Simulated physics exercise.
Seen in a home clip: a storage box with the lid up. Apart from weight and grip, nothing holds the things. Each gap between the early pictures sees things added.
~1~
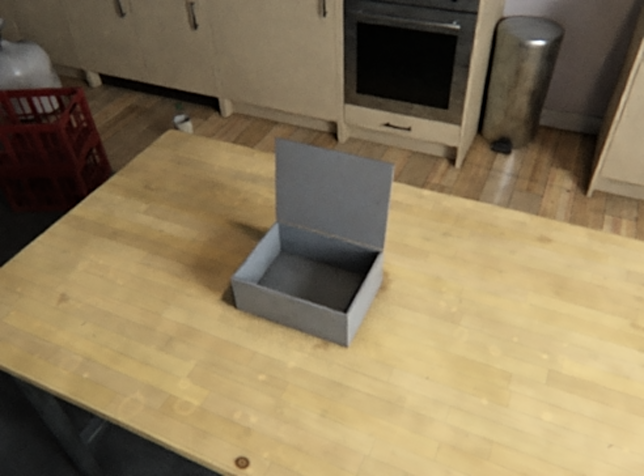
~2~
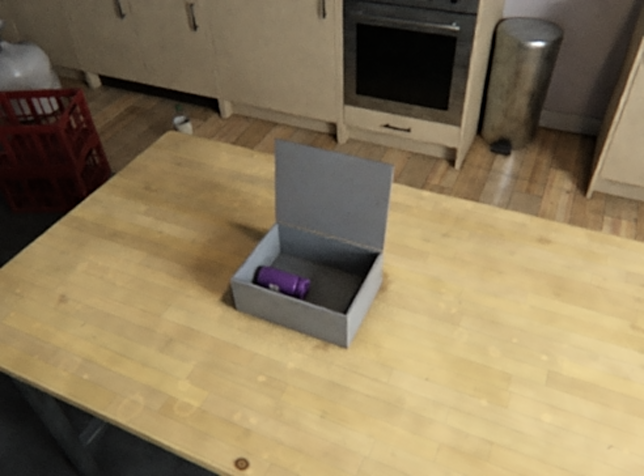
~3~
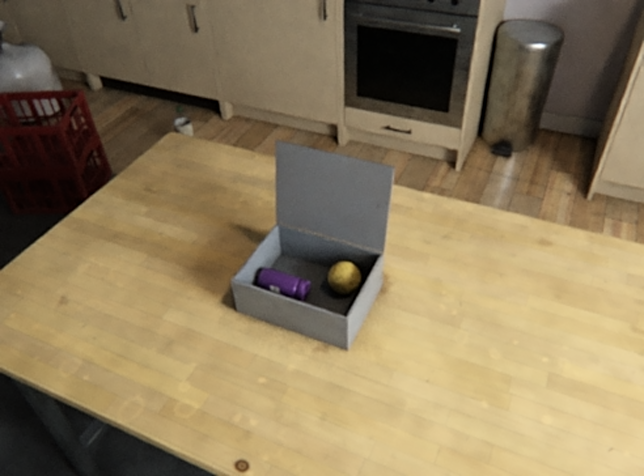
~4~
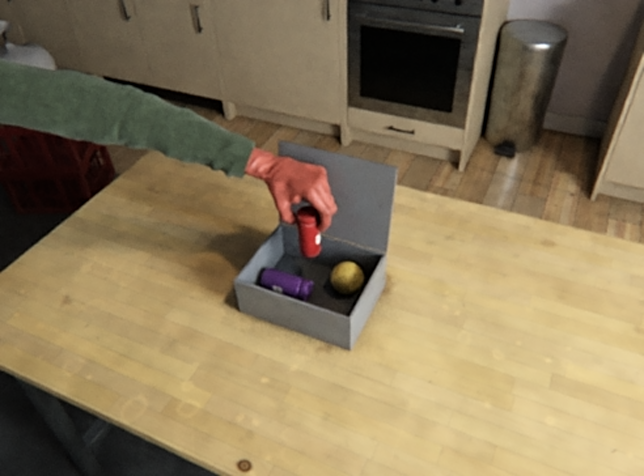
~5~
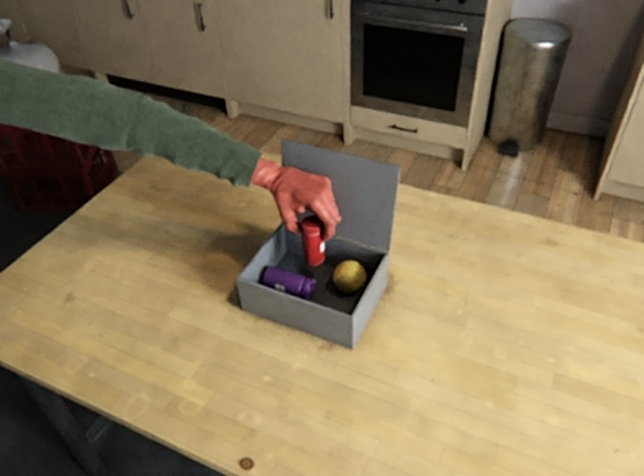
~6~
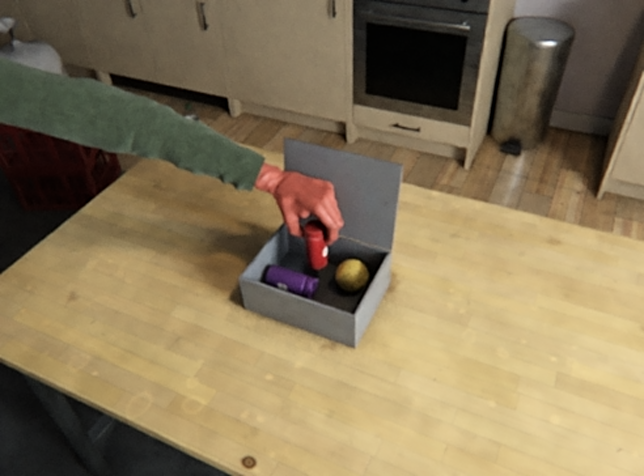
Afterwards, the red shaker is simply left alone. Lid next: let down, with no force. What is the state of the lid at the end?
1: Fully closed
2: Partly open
Partly open.
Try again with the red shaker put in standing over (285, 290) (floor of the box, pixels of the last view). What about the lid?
Result: Lid not shut.
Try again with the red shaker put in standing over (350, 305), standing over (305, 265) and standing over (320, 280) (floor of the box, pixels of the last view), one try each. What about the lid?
Going through the three tries, the lid hangs open, then hangs open, then hangs open.
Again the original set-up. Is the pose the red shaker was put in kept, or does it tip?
Once everything settles, it keeps its original angle.
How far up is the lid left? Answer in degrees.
Near 25°.
Then, 1.00 s on from there, lid starting down; red shaker shifted about its own width near (317, 262).
Then, 1.50 s on from there, lid 65° above the rim; red shaker shifted about its own width near (317, 262).
Then, 1.90 s on from there, lid 31° above the rim; red shaker shifted about its own width near (317, 262).
In the end, lid 23° above the rim; moved from the start, red shaker; the other 2 unmoved. At the end, from the last picture's camera, red shaker near (317, 262).
